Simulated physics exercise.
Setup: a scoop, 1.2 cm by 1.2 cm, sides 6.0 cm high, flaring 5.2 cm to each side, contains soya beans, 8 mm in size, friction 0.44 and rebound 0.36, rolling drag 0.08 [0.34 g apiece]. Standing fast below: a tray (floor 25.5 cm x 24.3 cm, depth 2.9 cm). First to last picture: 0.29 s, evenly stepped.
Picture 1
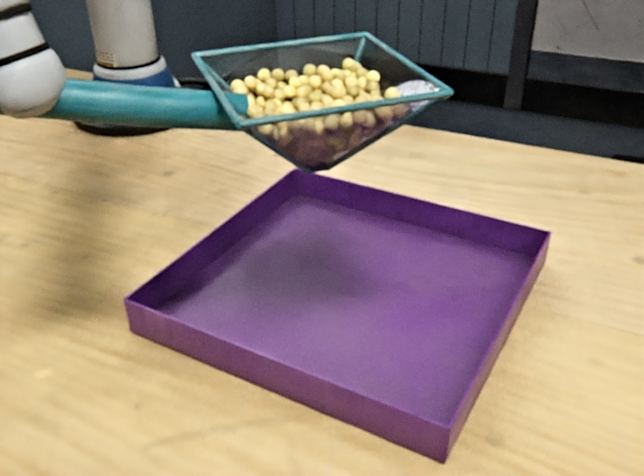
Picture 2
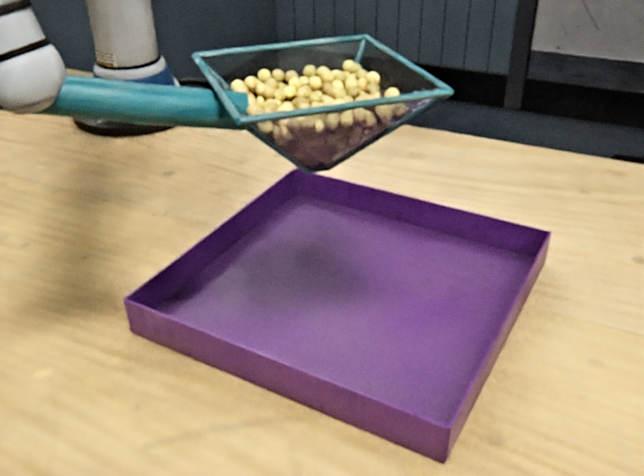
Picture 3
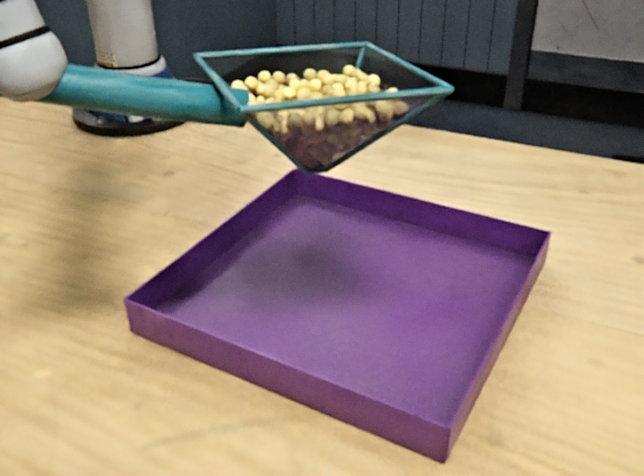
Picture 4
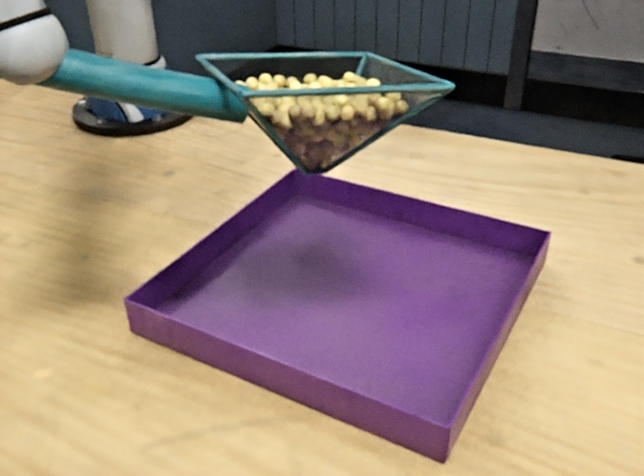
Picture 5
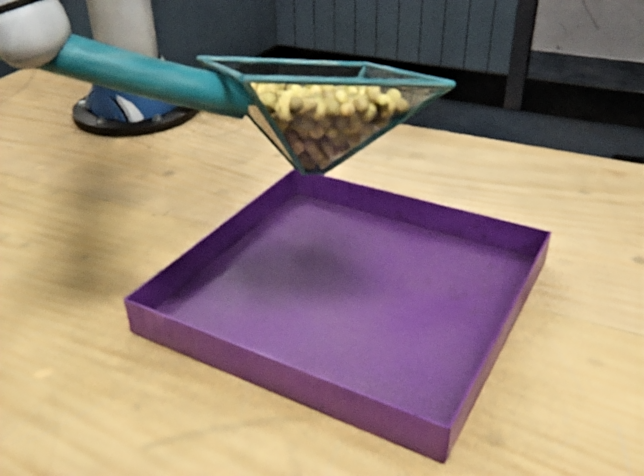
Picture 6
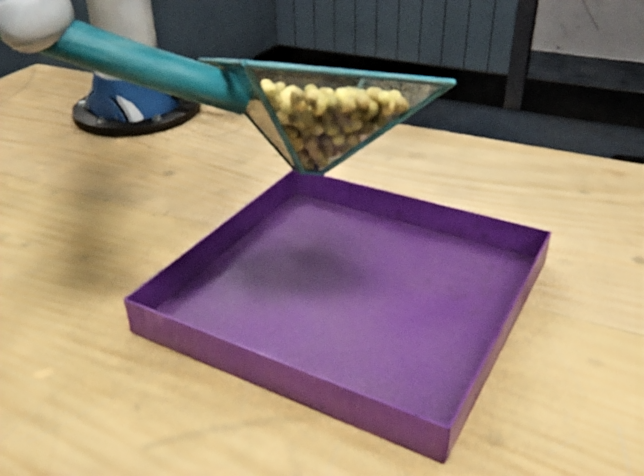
In this clip, a robot arm holds a clear, teal-edged scoop of pale yellow soya beans above an empty purple tray on a wooden table, then gradually tilts it while the beans stay inside and the tray remains still.
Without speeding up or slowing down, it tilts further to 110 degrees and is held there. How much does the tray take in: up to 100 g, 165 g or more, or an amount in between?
Catch: Minor.
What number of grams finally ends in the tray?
80 grams, give or take.
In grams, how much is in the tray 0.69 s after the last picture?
Mass at that time, approx.: 40 g.
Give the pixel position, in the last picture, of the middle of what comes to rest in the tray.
Somewhere about (380, 247) in the final view.
Then, 0.37 s after the last picture, tilt 52 degrees; 0 g in the tray, scoop holds 100 %.
Then, 0.69 s after the last picture, tilt 80 degrees; 36 g in the tray, scoop holds 30 %.
Then, 0.97 s after the last picture, tilt 104 degrees; 83 g in the tray, scoop holds 0 %.
Then, 1.25 s after the last picture, tilt 110 degrees; 83 g in the tray, scoop holds 0 %.
In the end, 83 g in the tray, scoop holds 0 %.
